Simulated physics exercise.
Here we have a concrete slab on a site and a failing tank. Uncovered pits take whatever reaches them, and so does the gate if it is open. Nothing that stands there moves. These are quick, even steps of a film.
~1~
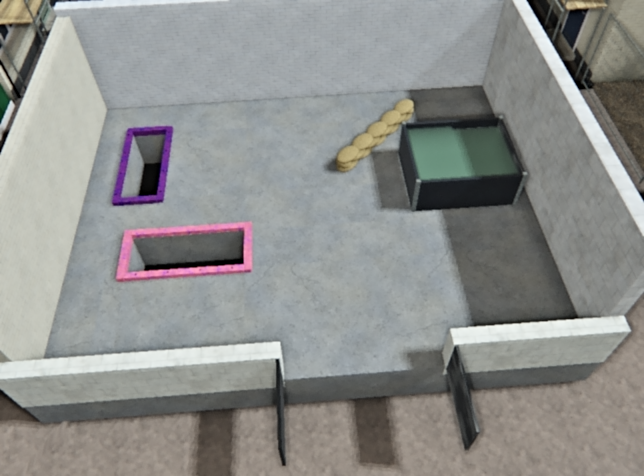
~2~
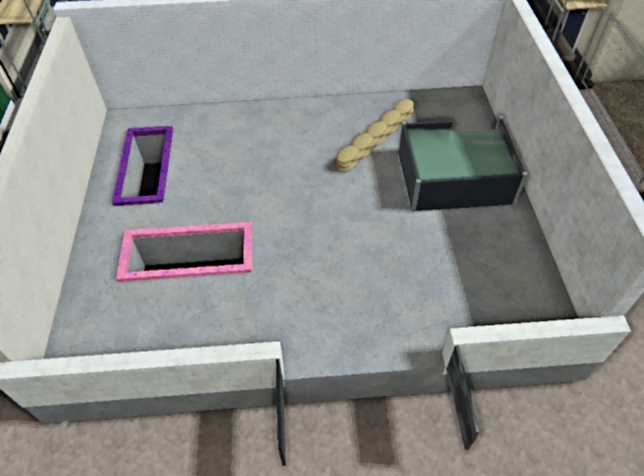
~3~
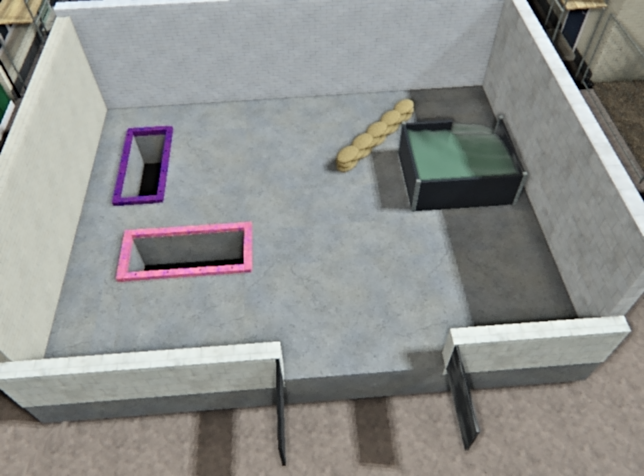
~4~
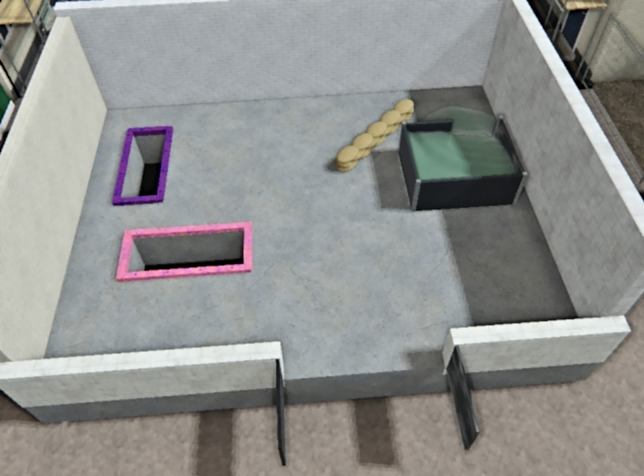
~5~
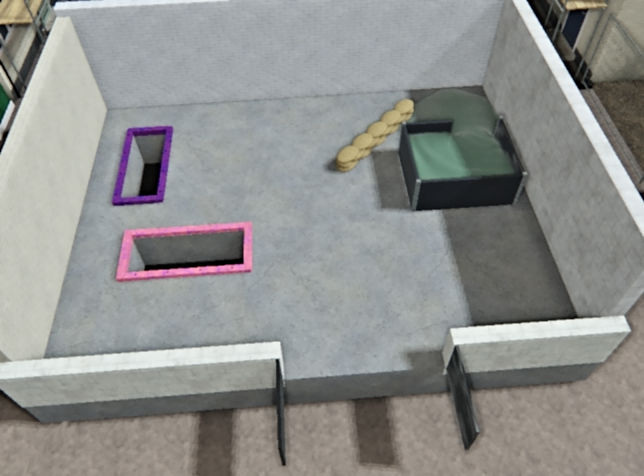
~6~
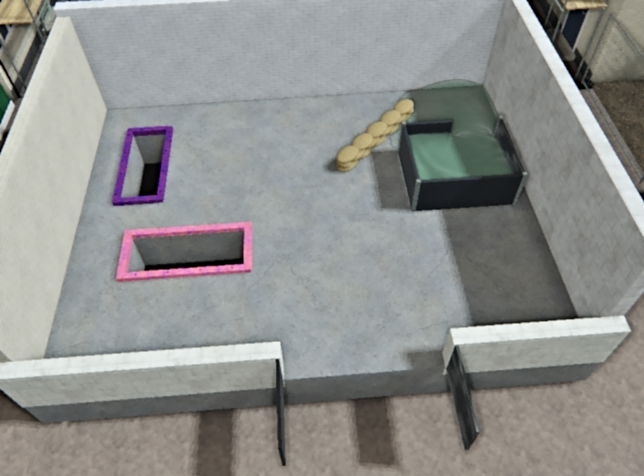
On a walled concrete slab, still water sat in an open dark tank beside a slanting row of tan rounds, then poured out through a gap on the far side and spread toward the back wall.
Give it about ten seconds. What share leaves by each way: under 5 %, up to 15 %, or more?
The gate takes under 5 %; the purple pit takes under 5 %; the pink pit takes under 5 %.
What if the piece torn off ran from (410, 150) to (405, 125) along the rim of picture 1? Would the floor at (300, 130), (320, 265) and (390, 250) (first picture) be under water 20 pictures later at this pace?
One after the other: Dry, covered, under water.
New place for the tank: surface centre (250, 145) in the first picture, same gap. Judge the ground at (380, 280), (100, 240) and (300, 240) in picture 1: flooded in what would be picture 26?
One after the other: Dry, no water, dry.
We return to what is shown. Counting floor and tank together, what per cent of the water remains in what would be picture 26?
Some 100 per cent.
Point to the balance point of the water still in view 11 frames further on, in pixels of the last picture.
Around (445, 138).
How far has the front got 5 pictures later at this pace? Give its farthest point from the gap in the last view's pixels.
Roughly at (346, 95).
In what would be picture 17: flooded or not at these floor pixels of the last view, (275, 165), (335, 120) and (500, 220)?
One after the other: Free of water, flooded, clear.
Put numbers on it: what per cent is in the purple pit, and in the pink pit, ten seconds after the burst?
About 2 and 0 per cent.
A moment on, water covers 10 % of the floor; the gate 0 %, the purple pit 0 %, the pink pit 0 %.
Next, water covers 15 % of the floor; the gate 0 %, the purple pit 0 %, the pink pit 0 %.
Then, water covers 35 % of the floor; the gate 0 %, the purple pit 0 %, the pink pit 0 %.
Later, water covers 60 % of the floor; the gate 0 %, the purple pit 2 %, the pink pit 0 %.
In the end, water covers 80 % of the floor; the gate 1 %, the purple pit 2 %, the pink pit 0 %.
